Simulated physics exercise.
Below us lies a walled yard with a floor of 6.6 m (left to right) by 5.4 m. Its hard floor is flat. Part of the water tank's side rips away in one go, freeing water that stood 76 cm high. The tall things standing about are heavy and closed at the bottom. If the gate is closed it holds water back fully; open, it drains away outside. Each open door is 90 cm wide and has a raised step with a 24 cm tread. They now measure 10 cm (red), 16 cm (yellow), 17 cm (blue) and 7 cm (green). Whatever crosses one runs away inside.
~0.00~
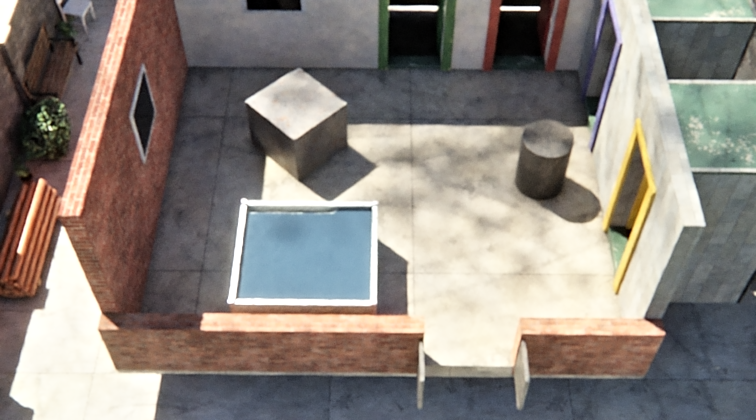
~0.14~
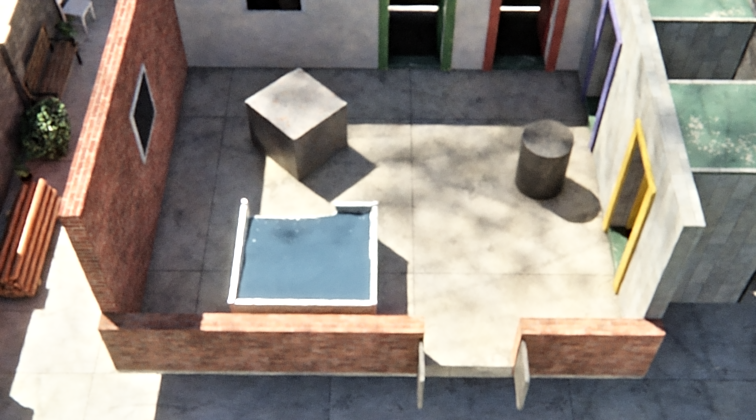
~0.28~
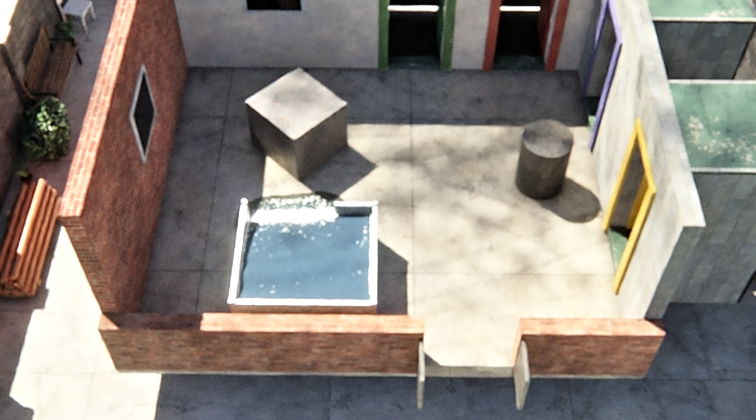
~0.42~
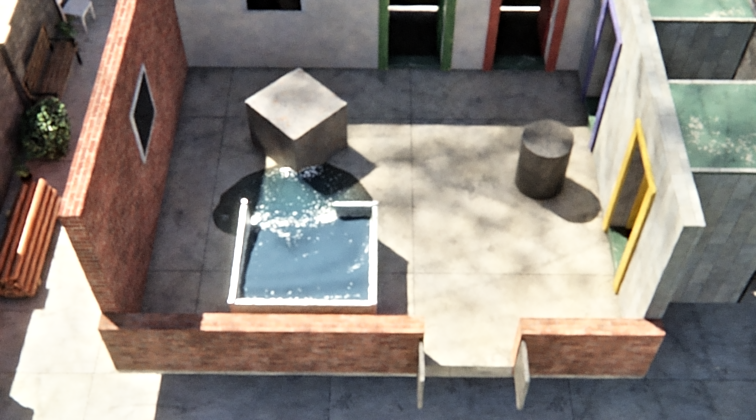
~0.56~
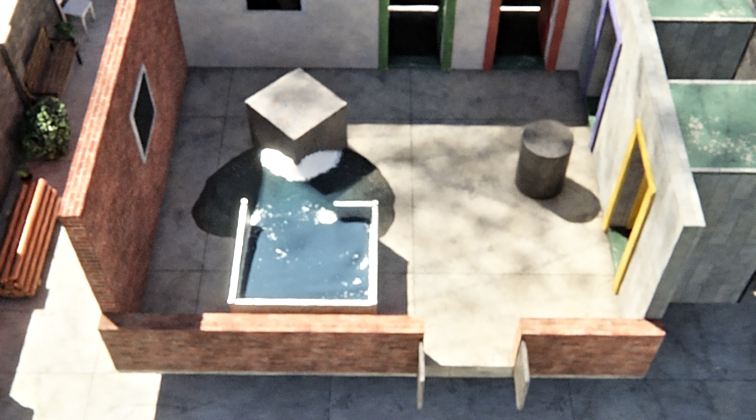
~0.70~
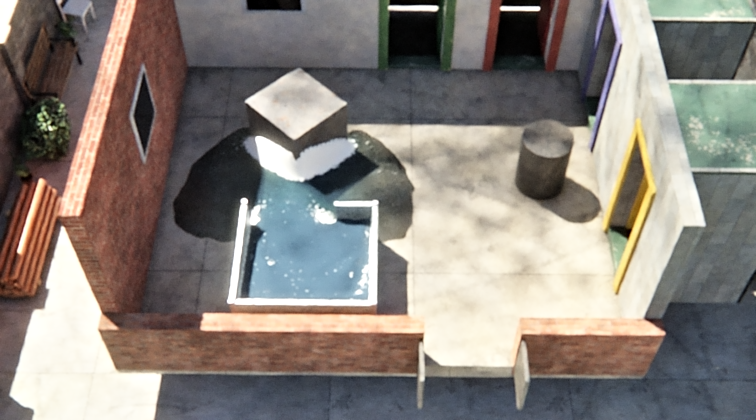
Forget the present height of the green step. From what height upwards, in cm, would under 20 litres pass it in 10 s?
Close to 7.5 cm is just enough.
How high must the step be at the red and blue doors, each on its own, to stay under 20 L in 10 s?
Roughly 11.5 cm at red and 14.5 cm at blue.
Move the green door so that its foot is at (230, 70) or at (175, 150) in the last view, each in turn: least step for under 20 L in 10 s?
About 27 and 30 cm.
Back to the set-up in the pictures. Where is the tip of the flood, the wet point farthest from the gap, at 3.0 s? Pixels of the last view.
Near (573, 77).
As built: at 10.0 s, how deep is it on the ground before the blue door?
Roughly 9.0 cm deep.
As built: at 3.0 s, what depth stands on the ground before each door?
In cm: Red 10, yellow 0, blue 17, green 10.
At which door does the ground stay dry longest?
Last comes the yellow one.
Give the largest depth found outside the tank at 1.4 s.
Roughly 43 cm.
After 1.4 s water covers 30 % of the floor, deepest (43 cm) near (297, 181); 4 cm at the green door, 0 litres in over its 7 cm step.
After 3.0 s water covers 60 % of the floor, deepest (30 cm) near (185, 88); 10 cm at the green door, 9 litres in over its 7 cm step.
After 10.0 s water covers 100 % of the floor, deepest (11 cm) near (377, 336); 9 cm at the green door, 25 litres in over its 7 cm step.
At the green door as built, the water arrived by 1.4 s and peaked near 11 cm at 2.2 s.
Run again over the same 10 s with other heights there, 25 litres in over 7 cm, 7 litres over 9.5 cm. The limit of 20 litres is kept from about 7.5 cm up.
